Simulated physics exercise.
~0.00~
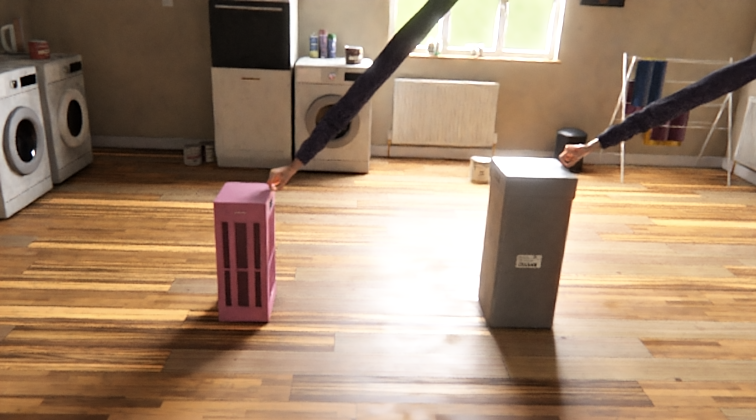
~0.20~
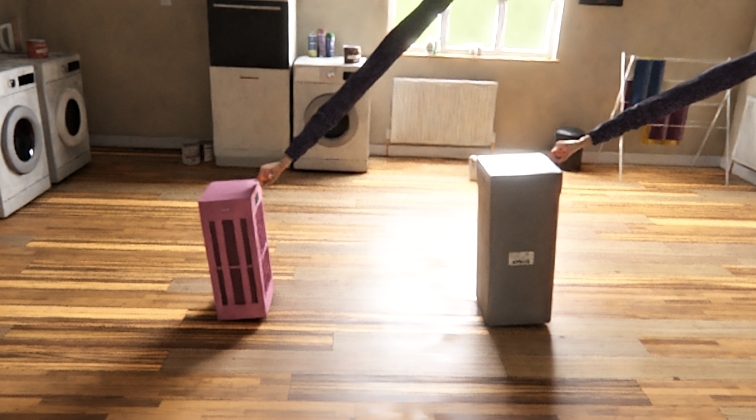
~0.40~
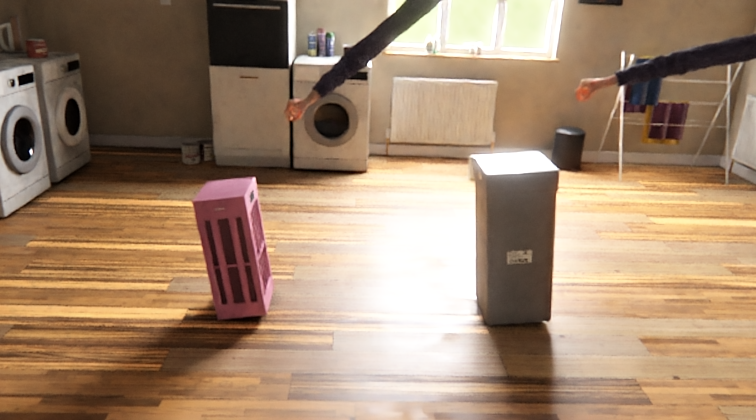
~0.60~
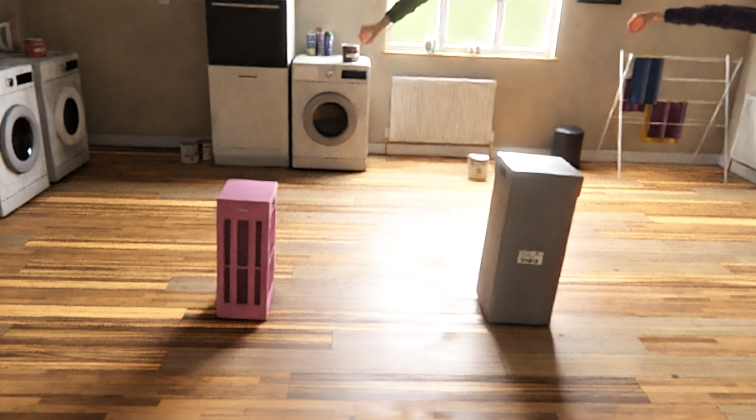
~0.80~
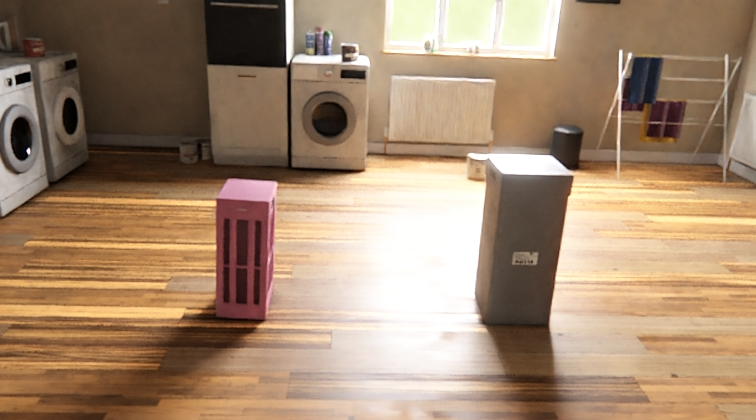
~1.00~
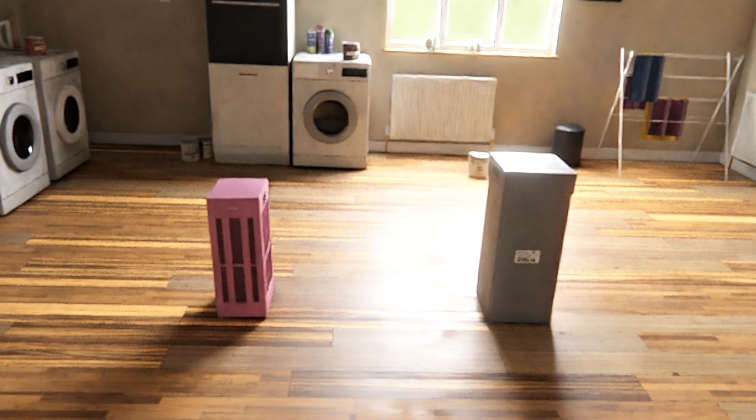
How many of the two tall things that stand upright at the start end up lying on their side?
None of them do. The pink crate and the grey tote are both standing upright at the end.
In a laundry room, two hands push a pink crate and grey tote, which rock but stay upright.
